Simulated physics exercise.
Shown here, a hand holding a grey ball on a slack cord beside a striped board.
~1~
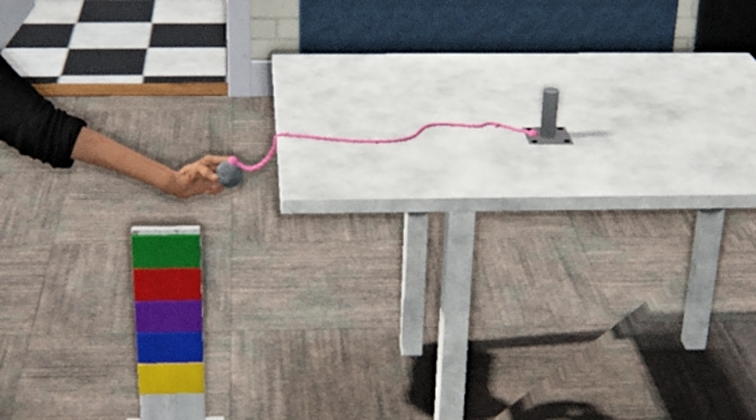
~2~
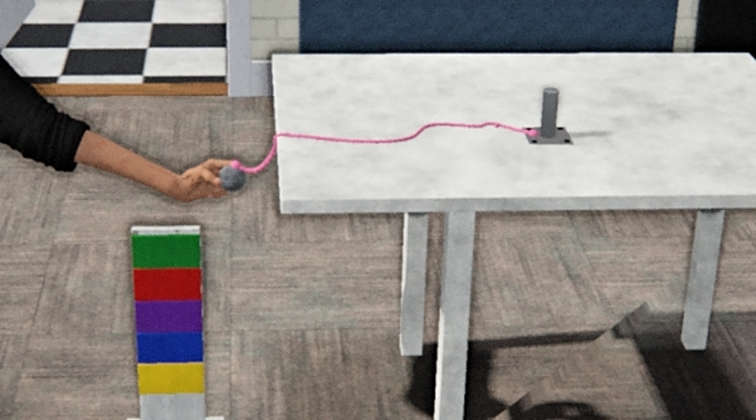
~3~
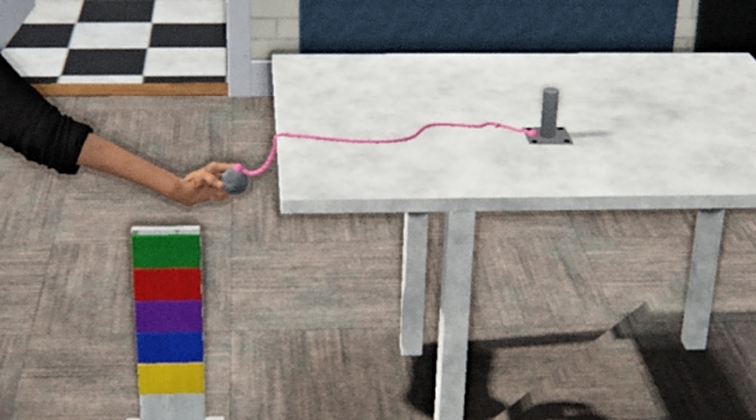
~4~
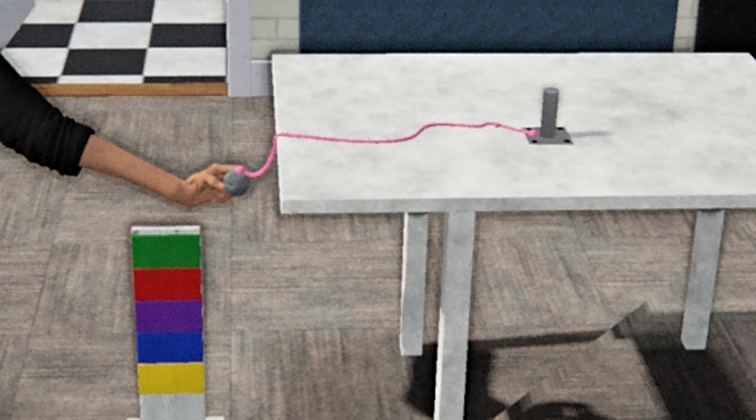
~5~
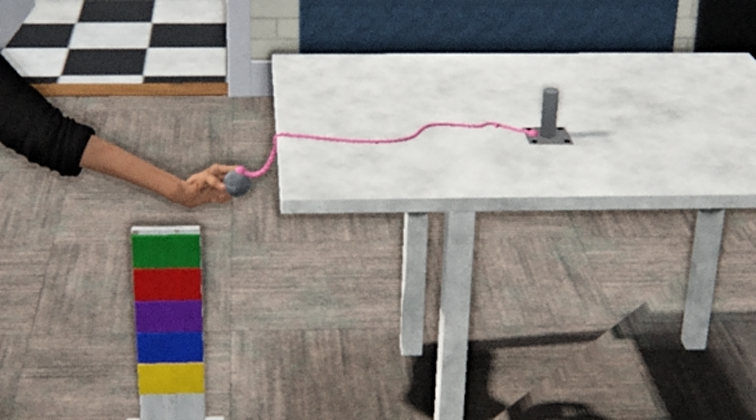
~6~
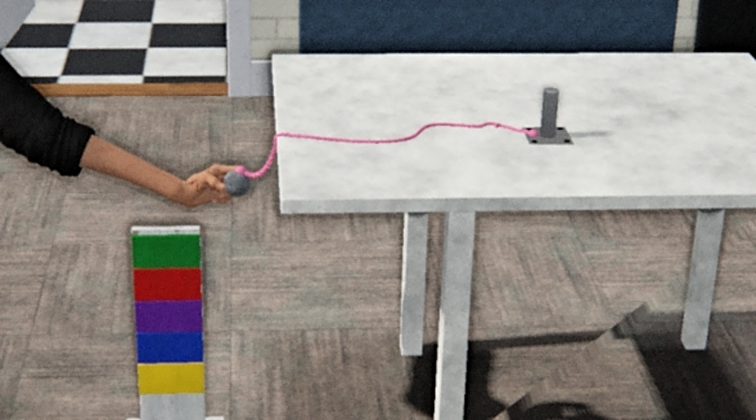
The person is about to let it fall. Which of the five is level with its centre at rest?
Its middle rests at the green band.
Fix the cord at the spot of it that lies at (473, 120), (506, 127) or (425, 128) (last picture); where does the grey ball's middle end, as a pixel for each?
In that order: (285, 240), (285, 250) and (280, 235).
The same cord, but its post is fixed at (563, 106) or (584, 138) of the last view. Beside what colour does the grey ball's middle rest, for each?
Taking them in turn: Above them all; above them all.
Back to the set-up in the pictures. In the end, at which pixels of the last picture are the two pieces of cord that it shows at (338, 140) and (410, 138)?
The first at (295, 135), the second at (370, 135).
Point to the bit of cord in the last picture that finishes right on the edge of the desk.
It lies at about (319, 138).
Early on, ball near (300, 252); level with green.
Midway, ball near (258, 251); level with green.
Finally, ball near (284, 254); level with green. The green one.
